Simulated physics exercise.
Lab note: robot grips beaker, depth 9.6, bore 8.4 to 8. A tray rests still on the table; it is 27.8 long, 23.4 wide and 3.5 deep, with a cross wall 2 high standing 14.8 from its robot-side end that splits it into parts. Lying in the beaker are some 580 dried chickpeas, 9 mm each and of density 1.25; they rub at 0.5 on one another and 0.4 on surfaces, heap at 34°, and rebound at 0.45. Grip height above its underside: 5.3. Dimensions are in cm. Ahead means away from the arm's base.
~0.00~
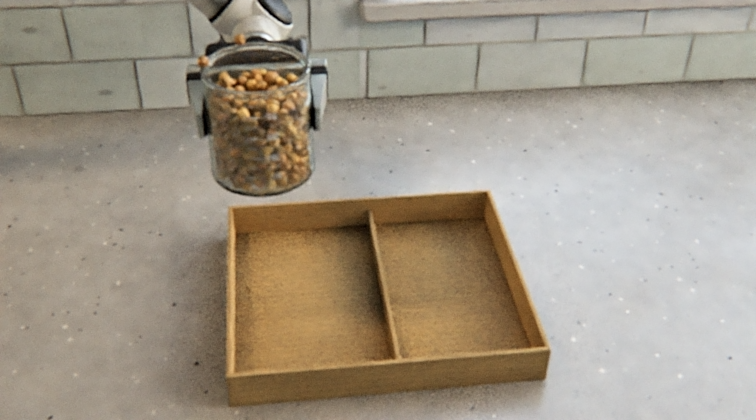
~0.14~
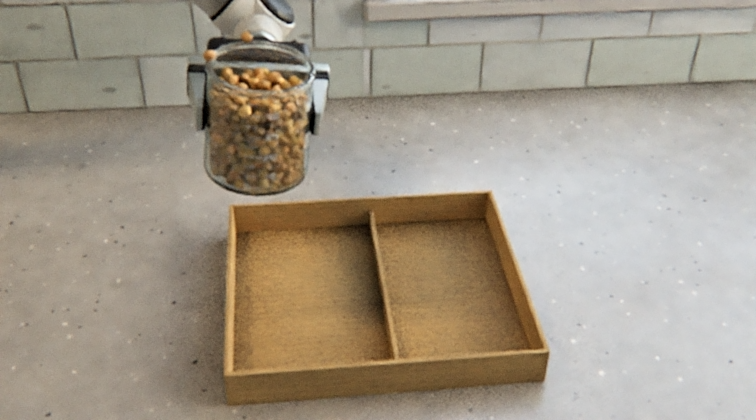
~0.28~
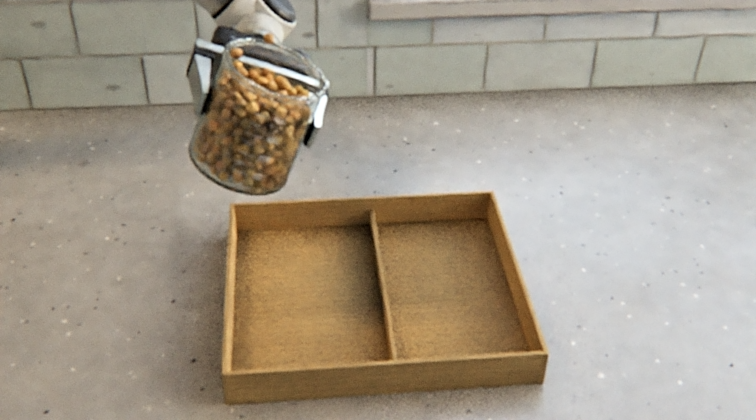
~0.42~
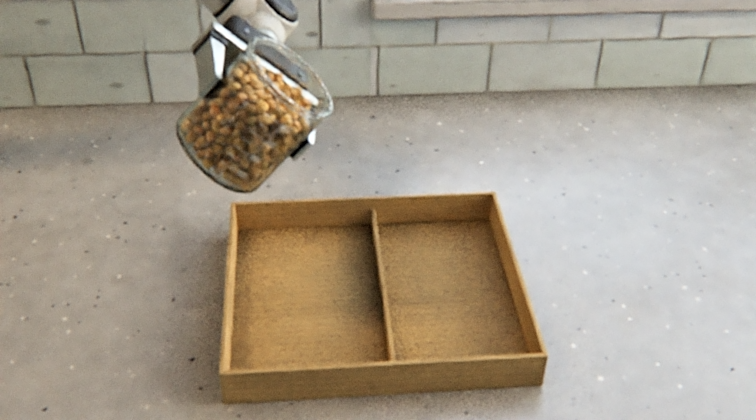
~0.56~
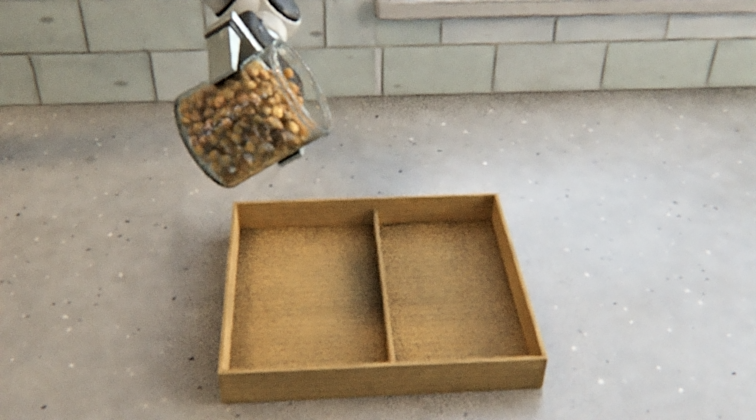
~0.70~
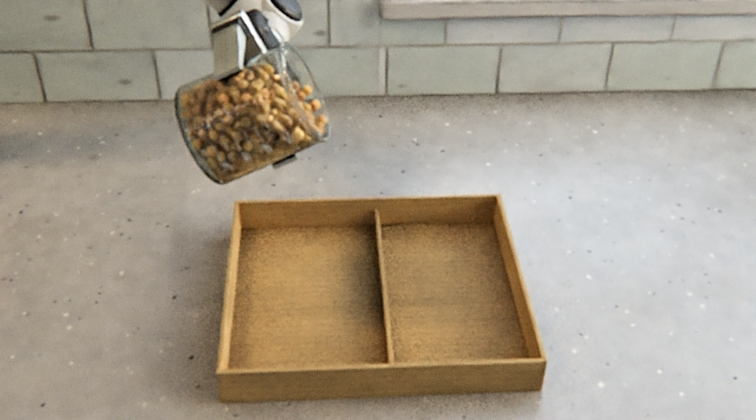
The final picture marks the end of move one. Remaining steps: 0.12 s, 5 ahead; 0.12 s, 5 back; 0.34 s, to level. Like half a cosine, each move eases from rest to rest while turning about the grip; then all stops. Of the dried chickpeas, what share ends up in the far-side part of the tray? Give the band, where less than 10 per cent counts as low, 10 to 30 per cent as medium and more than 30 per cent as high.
Medium.
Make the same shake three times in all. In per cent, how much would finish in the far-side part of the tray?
It would be near 30 per cent.
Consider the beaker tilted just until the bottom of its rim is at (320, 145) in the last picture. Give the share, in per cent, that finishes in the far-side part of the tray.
Roughly 40 percent, give or take.
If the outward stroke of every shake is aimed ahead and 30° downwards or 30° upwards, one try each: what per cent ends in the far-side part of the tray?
5 and 25 %.
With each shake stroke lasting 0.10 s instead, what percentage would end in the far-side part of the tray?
It would be near 20 per cent.
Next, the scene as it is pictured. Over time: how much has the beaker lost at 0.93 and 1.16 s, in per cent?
Around 15 % and around 25 %.
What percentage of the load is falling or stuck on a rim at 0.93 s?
I'd put it near 16 per cent.
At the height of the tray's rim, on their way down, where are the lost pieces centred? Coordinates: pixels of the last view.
Close to pixel (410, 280).
After 0.93 s, tilted 65° forward, highest piece 24 above the table; 491 in the beaker, 93 in flight or on a rim.
After 1.16 s, tilted 17° forward, highest piece 26 above the table; 449 in the beaker, 86 in the far-side part, 43 in the robot-side part, 6 in flight or on a rim.
After 1.48 s, level, highest piece 24 above the table; 449 in the beaker, 87 in the far-side part, 44 in the robot-side part, 4 on the table or floor.
After 2.53 s, level, highest piece 24 above the table; 449 in the beaker, 87 in the far-side part, 44 in the robot-side part, 4 on the table or floor.
At rest, 449 in the beaker, 87 in the far-side part, 44 in the robot-side part, 4 on the table or floor. That is 15 % in the far-side part of the tray.
